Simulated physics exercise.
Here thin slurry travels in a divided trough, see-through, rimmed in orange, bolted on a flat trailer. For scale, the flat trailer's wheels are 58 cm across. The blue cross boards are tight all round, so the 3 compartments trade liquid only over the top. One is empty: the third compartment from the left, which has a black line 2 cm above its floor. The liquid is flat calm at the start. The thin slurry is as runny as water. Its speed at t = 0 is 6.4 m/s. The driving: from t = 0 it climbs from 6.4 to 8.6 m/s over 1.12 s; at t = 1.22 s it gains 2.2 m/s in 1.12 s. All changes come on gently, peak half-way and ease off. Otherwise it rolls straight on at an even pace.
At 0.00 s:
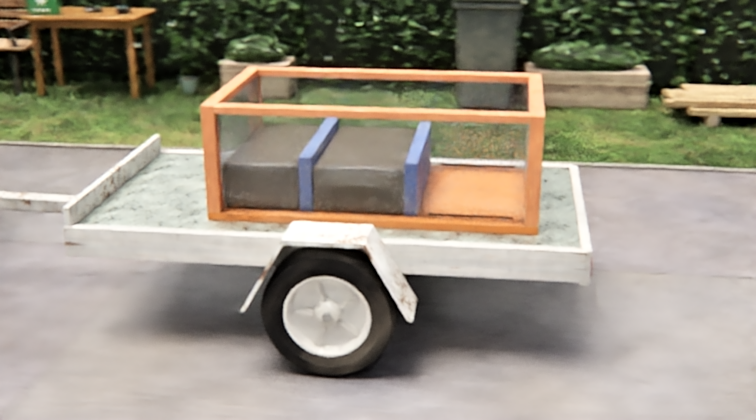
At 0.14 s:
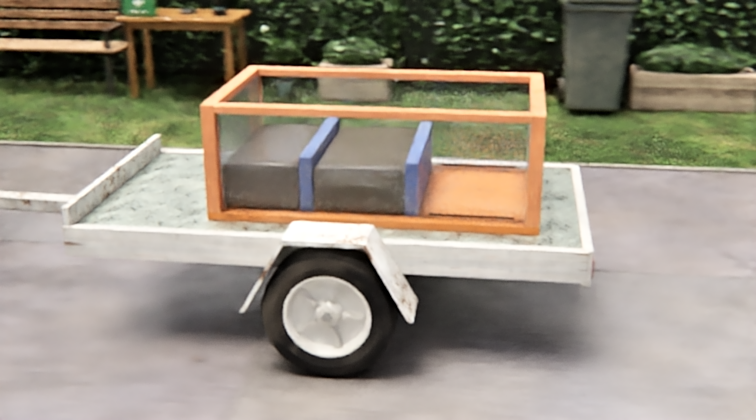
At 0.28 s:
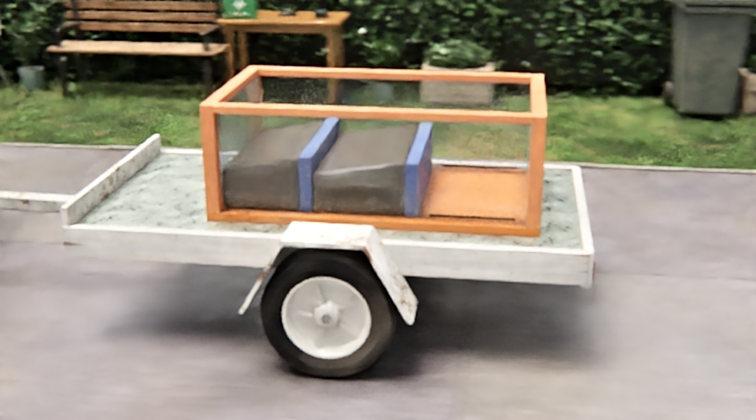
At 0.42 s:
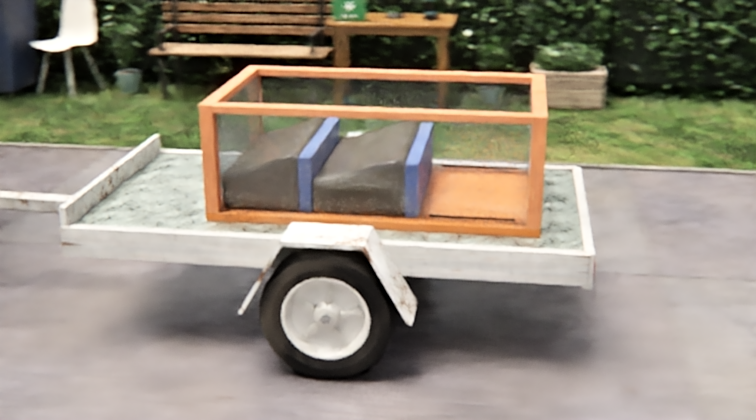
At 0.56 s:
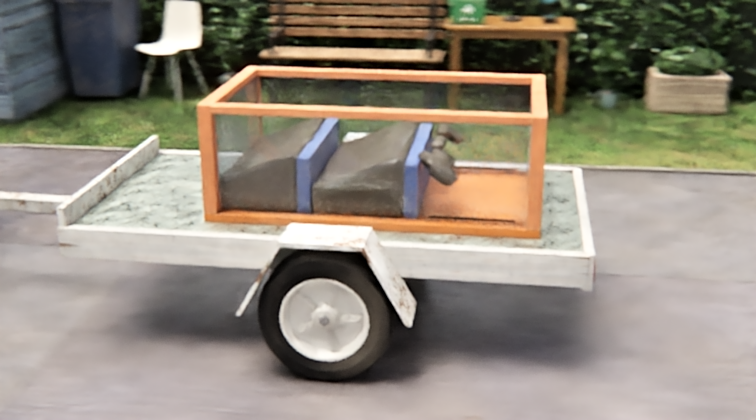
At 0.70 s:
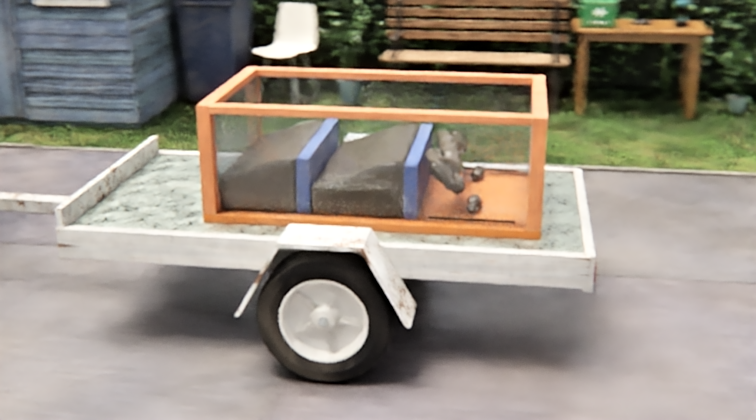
A flat white trailer rolled left past a garden, carrying an orange-rimmed, see-through trough, and the dark liquid in it sloped up toward the right before a little slopped over into the empty right-hand compartment.
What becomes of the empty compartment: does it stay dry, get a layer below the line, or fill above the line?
The empty compartment finishes above the mark.
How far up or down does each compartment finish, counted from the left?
In cm: 2 down, 2 down, 3 up.
After 1.30 s the compartments hold 21, 21, 2 cm, left to right.
After 2.00 s the compartments hold 20, 20, 3 cm, left to right.
After 2.90 s the compartments hold 20, 20, 3 cm, left to right.
After 5.32 s the compartments hold 20, 20, 3 cm, left to right.
